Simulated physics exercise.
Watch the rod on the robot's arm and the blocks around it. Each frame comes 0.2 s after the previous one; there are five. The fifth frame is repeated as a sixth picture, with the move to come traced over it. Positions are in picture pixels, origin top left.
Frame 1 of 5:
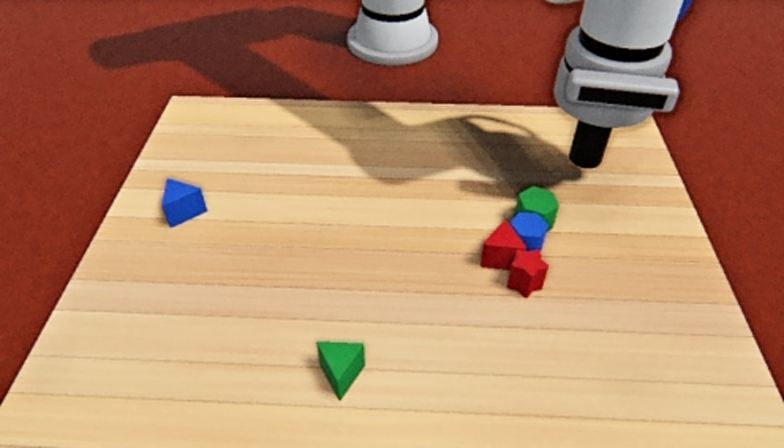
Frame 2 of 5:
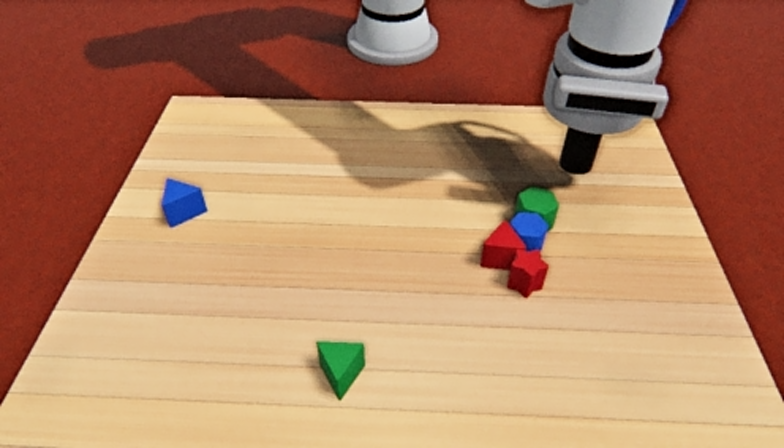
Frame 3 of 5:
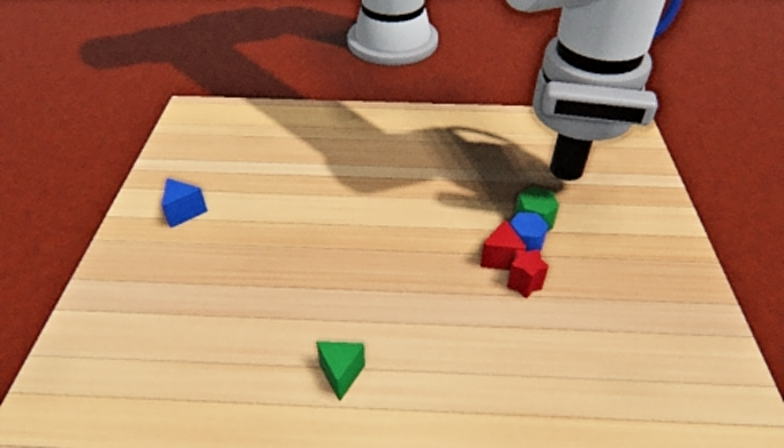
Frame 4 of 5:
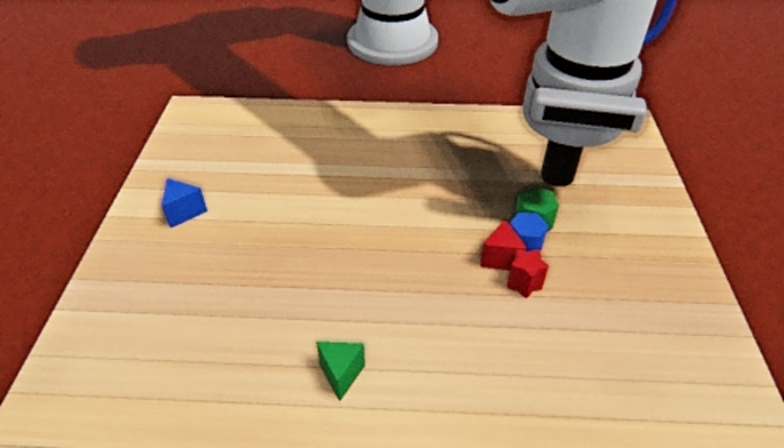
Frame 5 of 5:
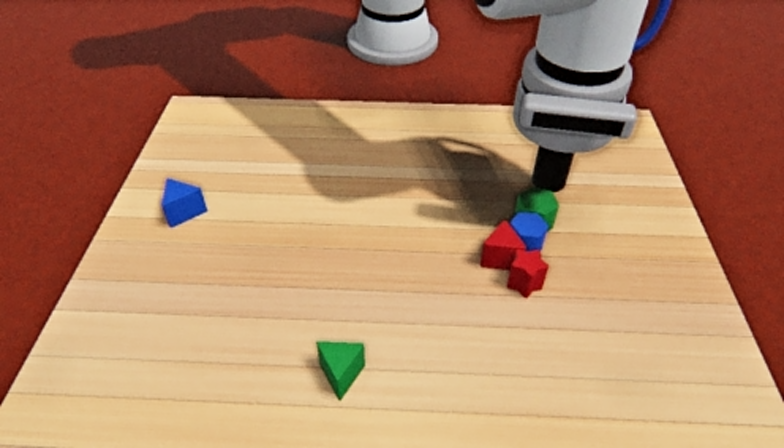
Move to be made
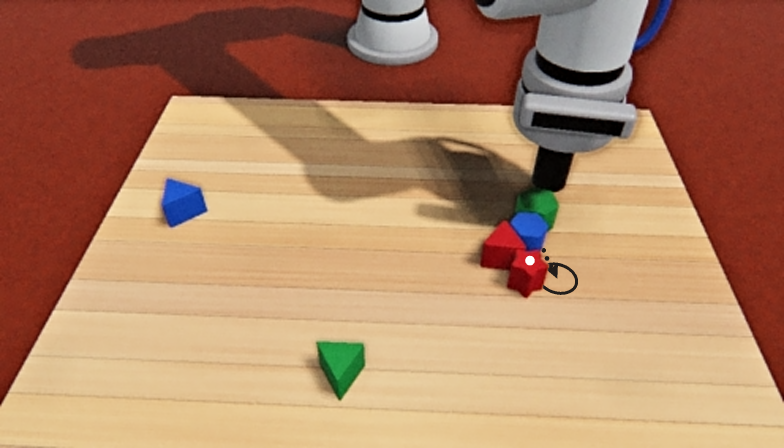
A grey-and-white robot arm with a black rod moves slowly left and slightly toward the viewer over a pale wooden board on a red surface, seen from above at an angle by a still camera. A green hexagonal block, blue hexagonal block, red triangle and red star cluster right of centre, with a blue block upper left and a green triangle lower down. The rod draws close to the green hexagonal block, its shadow shifting, while the blocks stay still.
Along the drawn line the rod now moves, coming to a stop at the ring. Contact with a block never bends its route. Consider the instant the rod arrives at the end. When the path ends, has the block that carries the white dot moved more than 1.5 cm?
I'd say yes.
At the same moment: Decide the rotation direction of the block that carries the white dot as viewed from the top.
The block that carries the white dot rotates counterclockwise.
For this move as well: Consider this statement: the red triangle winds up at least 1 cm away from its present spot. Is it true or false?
That is true.
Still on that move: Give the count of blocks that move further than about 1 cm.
Answer: 3+.
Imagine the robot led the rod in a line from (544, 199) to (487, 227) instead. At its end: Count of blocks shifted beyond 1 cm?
Number moved: 3+.
The drawn path runs from (544, 199) over (539, 222) and (543, 249) to (557, 278); the dot is on the red star-shaped block.
The first path, step by step. One third of the way, rod at (544, 206); red triangle at (491, 248), turned 15° clockwise; blue hexagonal block at (522, 245), turned 15° clockwise; red star-shaped block at (524, 274), turned 35° anticlockwise; green hexagonal block at (535, 222).
Two thirds of the way, rod at (548, 233); red triangle at (472, 258), turned 35° clockwise; blue hexagonal block at (504, 265), turned 40° clockwise; red star-shaped block at (516, 292), turned 90° anticlockwise; green hexagonal block at (531, 248), turned 20° clockwise.
At the end, rod at (562, 262); red triangle at (468, 259), turned 55° clockwise; blue hexagonal block at (495, 277), turned 70° clockwise; red star-shaped block at (514, 302), turned 105° anticlockwise; green hexagonal block at (534, 274), turned 55° clockwise.
